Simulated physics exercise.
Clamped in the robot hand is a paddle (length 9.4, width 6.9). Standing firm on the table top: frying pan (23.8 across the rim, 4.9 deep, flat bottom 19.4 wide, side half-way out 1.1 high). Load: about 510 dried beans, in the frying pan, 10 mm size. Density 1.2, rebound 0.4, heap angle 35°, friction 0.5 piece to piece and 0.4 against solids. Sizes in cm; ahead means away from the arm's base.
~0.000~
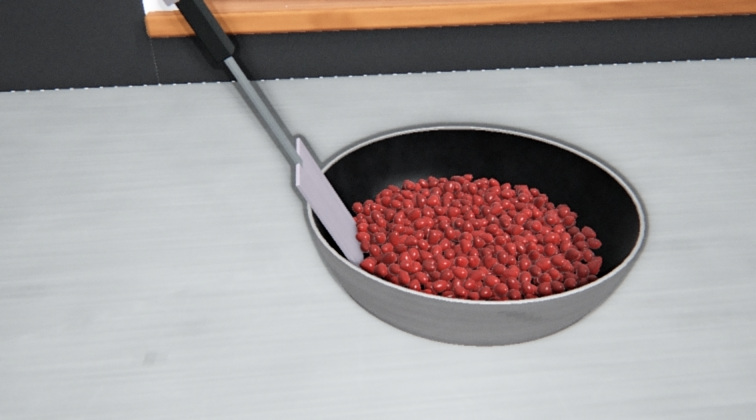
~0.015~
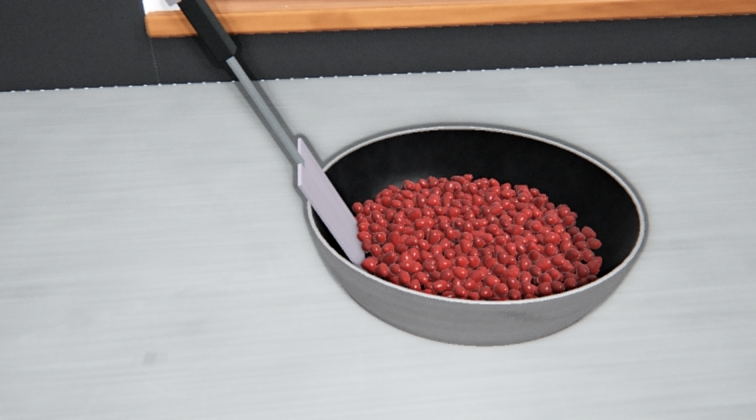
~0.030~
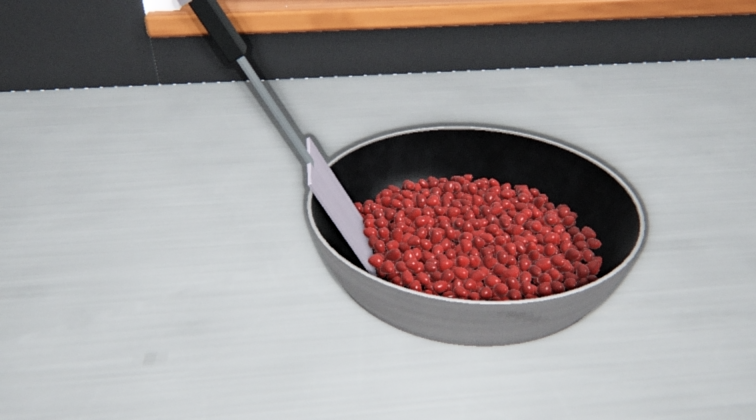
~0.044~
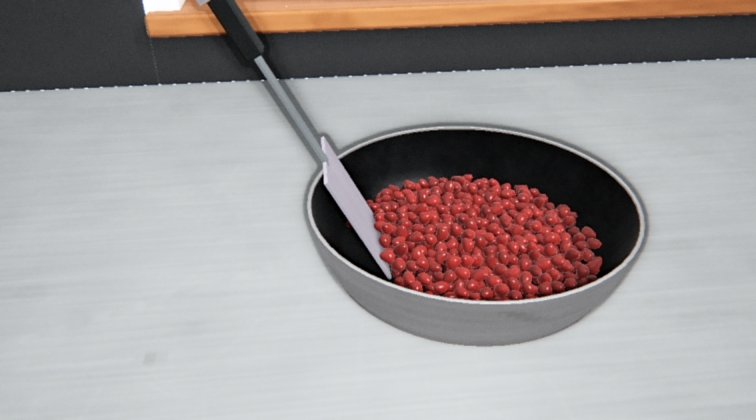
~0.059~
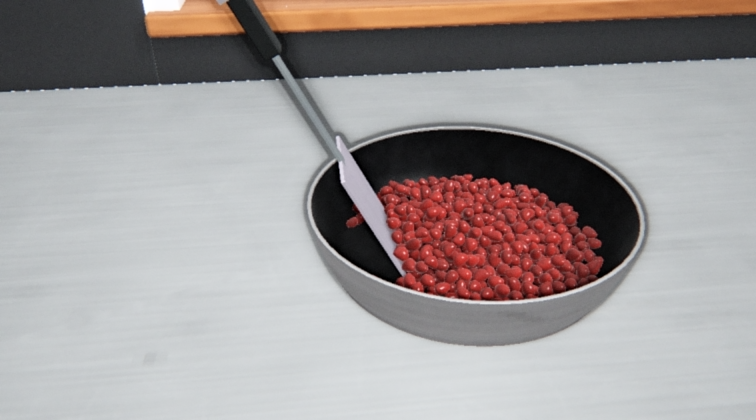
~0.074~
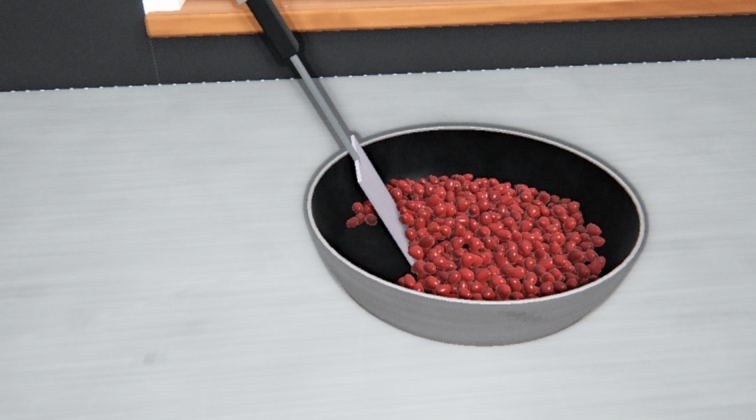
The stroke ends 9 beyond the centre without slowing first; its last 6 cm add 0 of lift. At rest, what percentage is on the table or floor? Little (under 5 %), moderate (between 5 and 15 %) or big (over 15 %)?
Answer: Moderate; between 5 and 15 % of the dried beans finish on the table or floor.
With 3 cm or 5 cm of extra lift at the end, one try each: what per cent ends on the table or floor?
About 10 and 5 per cent.
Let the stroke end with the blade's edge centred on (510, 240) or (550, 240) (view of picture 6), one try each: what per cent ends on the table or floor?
Some 0 and 0 per cent.
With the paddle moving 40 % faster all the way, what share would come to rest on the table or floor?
It would be near 15 per cent.
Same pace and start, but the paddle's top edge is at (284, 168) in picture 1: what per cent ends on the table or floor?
About 5 per cent.
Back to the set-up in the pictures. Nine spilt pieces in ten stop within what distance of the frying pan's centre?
Some 20 cm.
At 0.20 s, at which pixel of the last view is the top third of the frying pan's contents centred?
At about (559, 216).
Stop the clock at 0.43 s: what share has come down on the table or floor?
Roughly 8 per cent.
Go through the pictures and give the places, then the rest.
In the first picture, paddle top edge at (298, 160), sloping 63°; upper third of the load around (466, 235), from x 355 to 595, top at y 180; 513 in the frying pan.
In the second picture, paddle top edge at (299, 160), sloping 63°; upper third of the load around (466, 235), from x 355 to 595, top at y 180.
In the third picture, paddle top edge at (309, 159), sloping 63°; upper third of the load around (462, 234), from x 355 to 595, top at y 180.
In the fourth picture, paddle top edge at (324, 159), sloping 63°; upper third of the load around (457, 230), from x 355 to 595, top at y 180.
In the fifth picture, paddle top edge at (340, 158), sloping 63°; upper third of the load around (465, 227), from x 355 to 595, top at y 180.
In the sixth picture, paddle top edge at (356, 157), sloping 63°; upper third of the load around (472, 225), from x 355 to 600, top at y 180; 513 in the frying pan.
By 0.14 s, sloping 63°, highest piece 4 above the table; 513 in the frying pan.
By 0.20 s, sloping 63°, highest piece 5 above the table; 513 in the frying pan.
By 0.43 s, sloping 63°, highest piece 6 above the table; 463 in the frying pan, 37 on the table or floor, 13 on the blade or in flight.
By 1.48 s, sloping 63°, highest piece 6 above the table; 462 in the frying pan, 51 on the table or floor.
Final count, 462 in the frying pan, 51 on the table or floor. That is 10 % on the table or floor.
